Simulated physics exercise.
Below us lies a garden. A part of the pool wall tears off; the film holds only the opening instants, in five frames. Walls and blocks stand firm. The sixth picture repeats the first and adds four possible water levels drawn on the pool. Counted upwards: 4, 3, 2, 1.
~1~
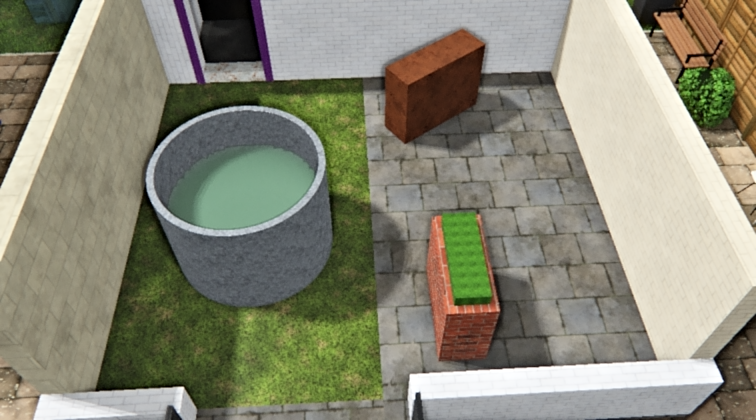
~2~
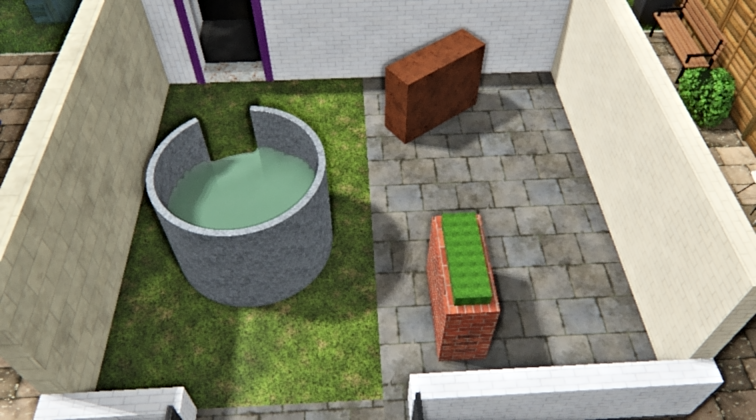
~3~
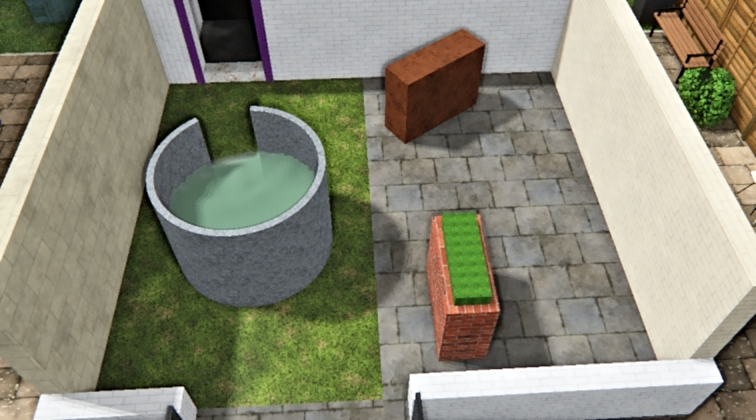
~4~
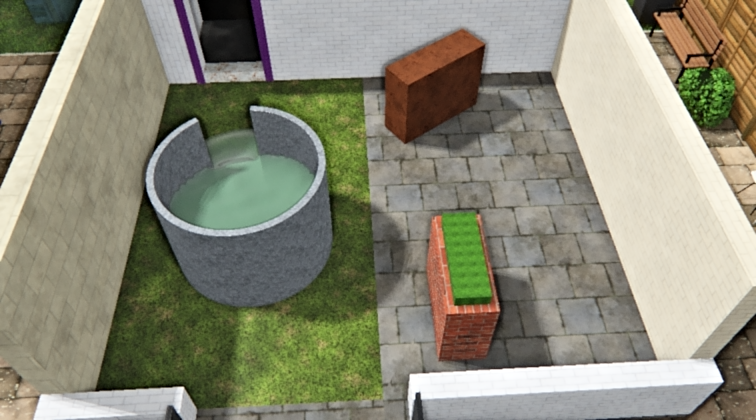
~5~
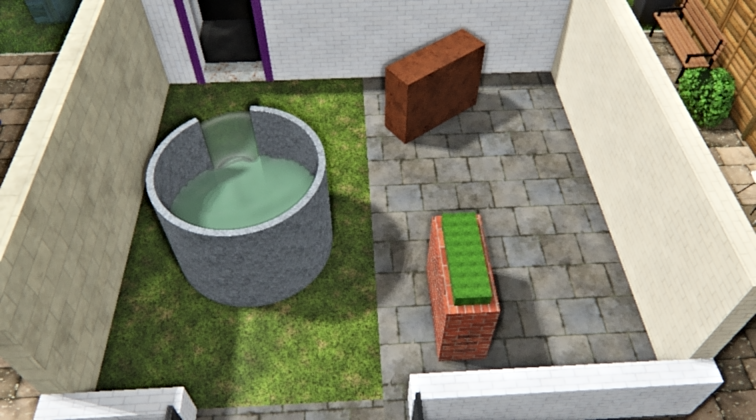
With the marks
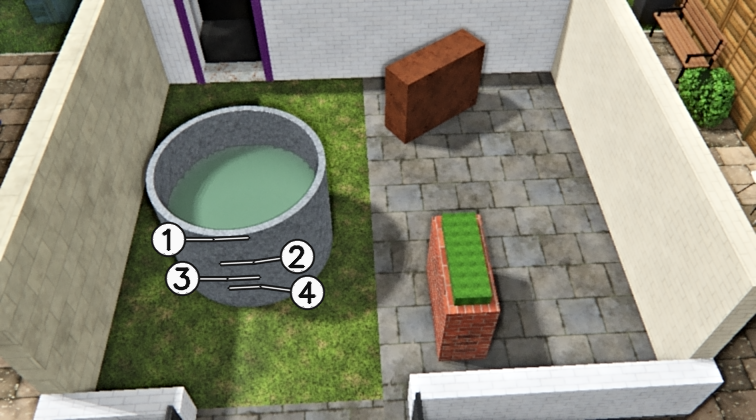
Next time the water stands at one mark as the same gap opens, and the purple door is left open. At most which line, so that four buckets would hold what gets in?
Use mark 3.
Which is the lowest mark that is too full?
2.
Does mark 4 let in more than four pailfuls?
No.
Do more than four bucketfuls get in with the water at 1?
Yes, it does.
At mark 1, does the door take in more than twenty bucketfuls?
Yes, clearly.
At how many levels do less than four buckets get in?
Two of the four.
In white, 1 at (230, 238); 2 at (237, 262); 3 at (242, 278); 4 at (245, 287); from the bottom up 4, 3, 2, 1.
With 1, dozens of bucketfuls pour in.
With 2, about 10 bucketfuls get in.
With 3, a bucket or two gets in.
With 4, nothing gets over.
